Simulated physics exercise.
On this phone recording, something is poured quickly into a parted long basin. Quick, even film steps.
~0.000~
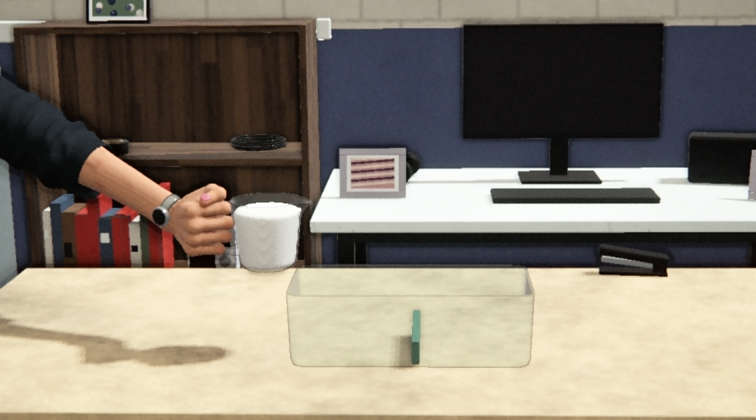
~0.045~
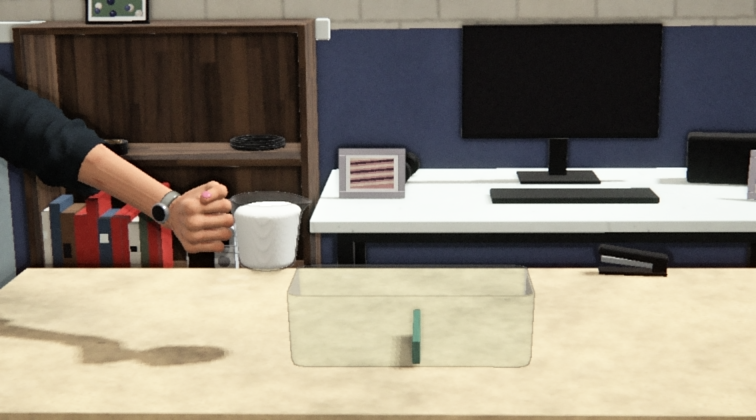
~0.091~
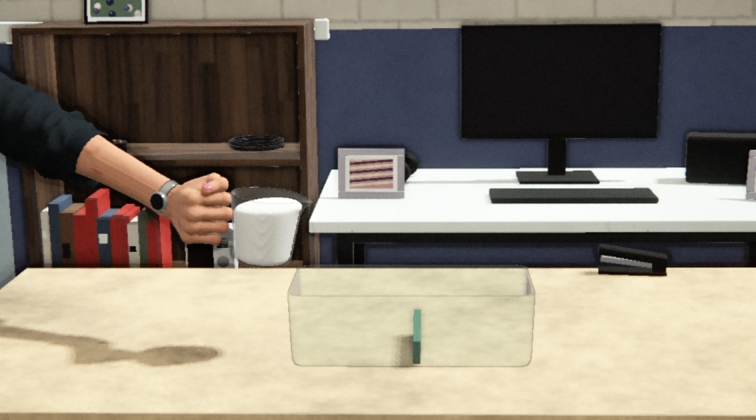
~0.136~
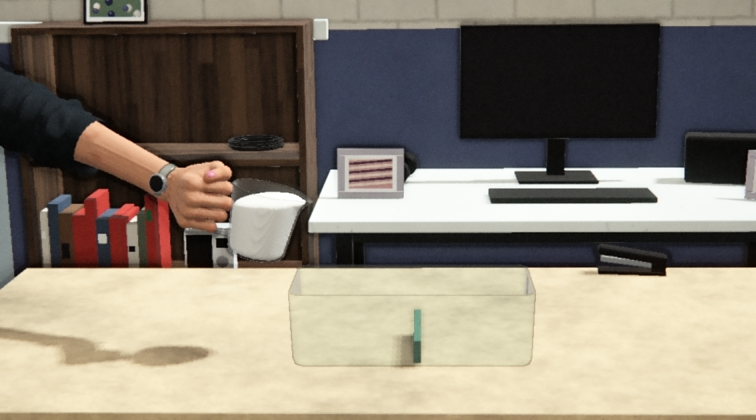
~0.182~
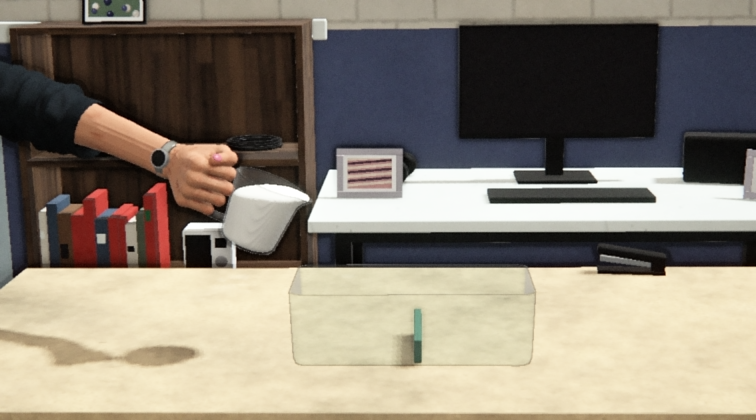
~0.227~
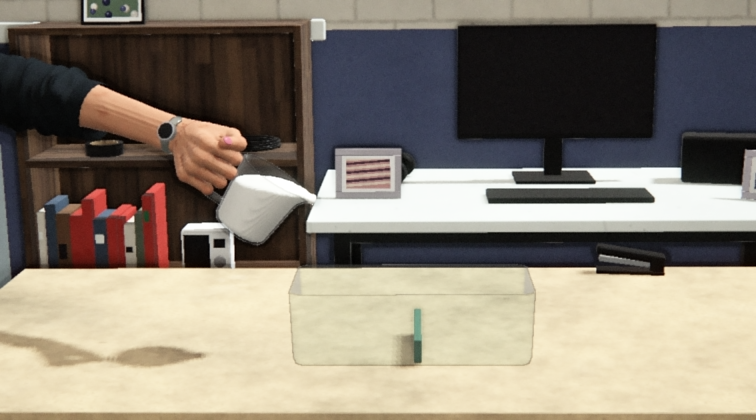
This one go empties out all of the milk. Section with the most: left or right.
Left.
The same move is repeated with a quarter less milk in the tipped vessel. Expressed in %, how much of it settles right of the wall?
About 5 %.
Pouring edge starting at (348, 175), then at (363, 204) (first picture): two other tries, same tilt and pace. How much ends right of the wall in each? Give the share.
The first gives 70 %, the second 75 %.
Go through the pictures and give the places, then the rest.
In the first picture, tilt 0°; pouring edge (311, 201); surface from (235, 209) to (301, 209); the long basin's rim runs from (292, 281) to (530, 281); the wall's top is at (416, 326).
In the second picture, tilt 2°; pouring edge (312, 201); surface from (235, 209) to (302, 208).
In the third picture, tilt 6°; pouring edge (312, 201); surface from (235, 207) to (303, 204).
In the fourth picture, tilt 14°; pouring edge (313, 201); surface from (235, 202) to (305, 199).
In the fifth picture, tilt 24°; pouring edge (313, 201); surface from (234, 194) to (309, 197).
In the sixth picture, tilt 35°; pouring edge (312, 201); surface from (229, 188) to (304, 193); 1 per cent is over the edge.
By 0.49 s the tilt is 100° and 53 per cent is still to pour, 7 is left of the wall and 0 right of it.
By 0.68 s the tilt is 108° and 4 per cent is still to pour, 65 is left of the wall and 1 right of it.
By 0.87 s the tilt is 108° and 0 per cent is still to pour, 79 is left of the wall and 5 right of it.
By 1.09 s the tilt is 108° and 0 per cent is still to pour, 81 is left of the wall and 8 right of it.
At rest 81 per cent lies left of the wall, 9 right of it and 11 outside.
